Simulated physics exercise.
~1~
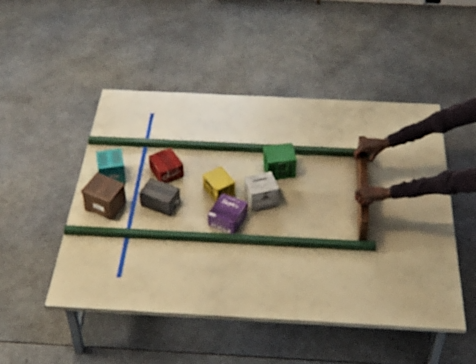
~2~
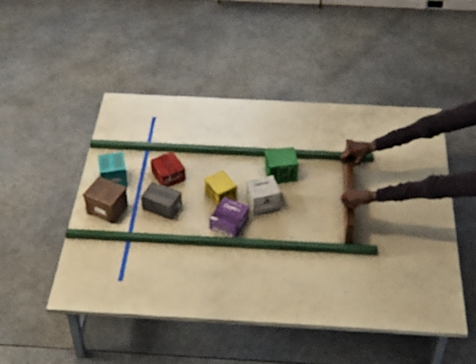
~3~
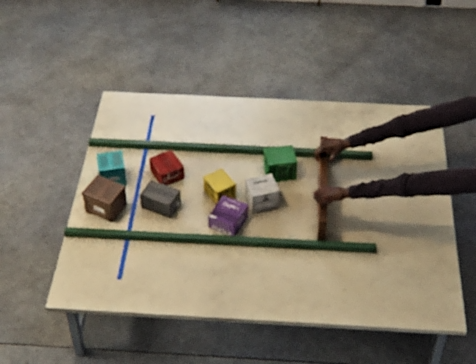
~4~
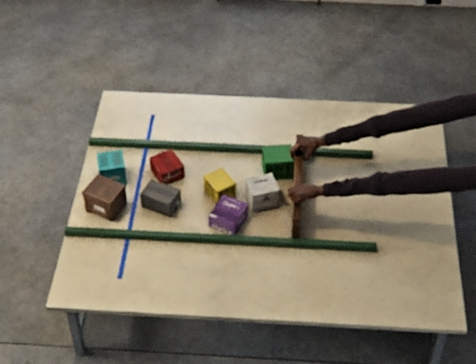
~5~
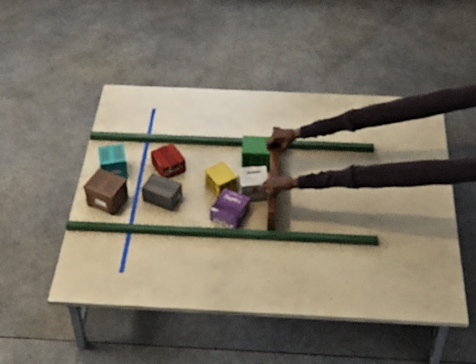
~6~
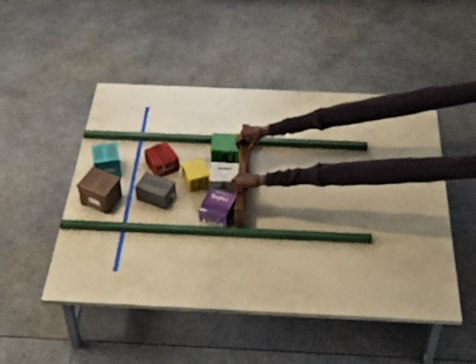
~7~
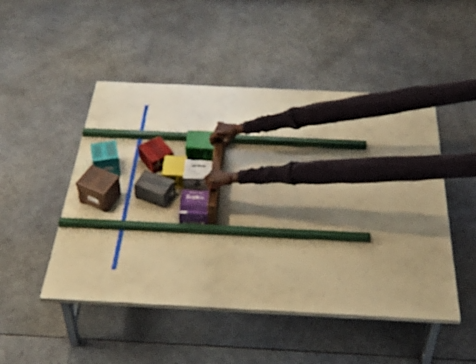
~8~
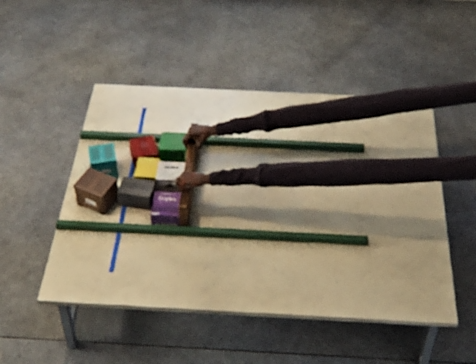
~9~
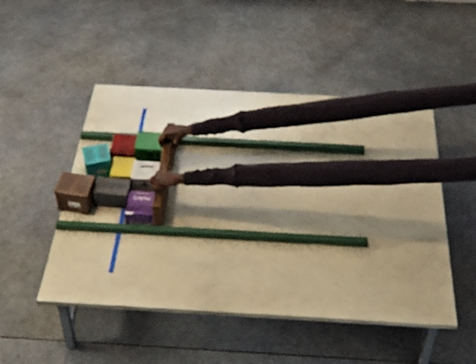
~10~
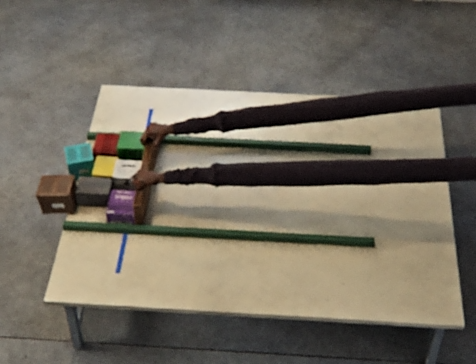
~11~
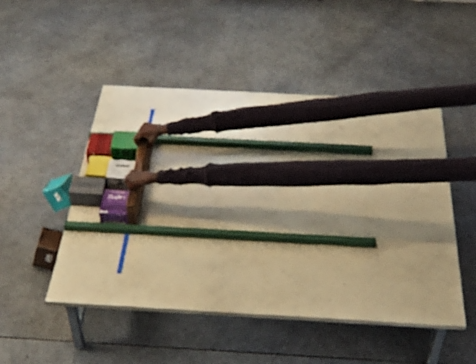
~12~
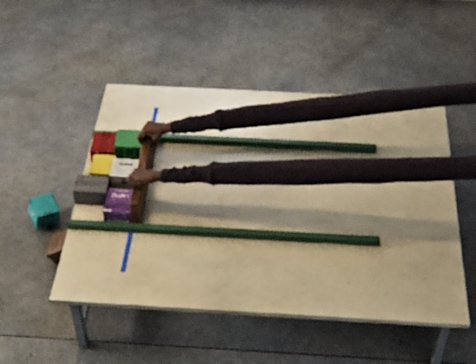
A pale table on a grey concrete floor is seen from above at an angle, with two green rails running across it and a blue tape line near its left end. Between the rails sit scattered boxes, with turquoise and brown ones left of the tape and red, grey, yellow, purple, white and green ones to the right. Two hands slide an upright wooden plank leftward, gathering the green and white boxes, then the others, into a tight cluster. As the plank nears the tape, the brown box tips off the left edge, followed by the turquoise one. The plank stops around the tape, with the six other boxes still on the table.
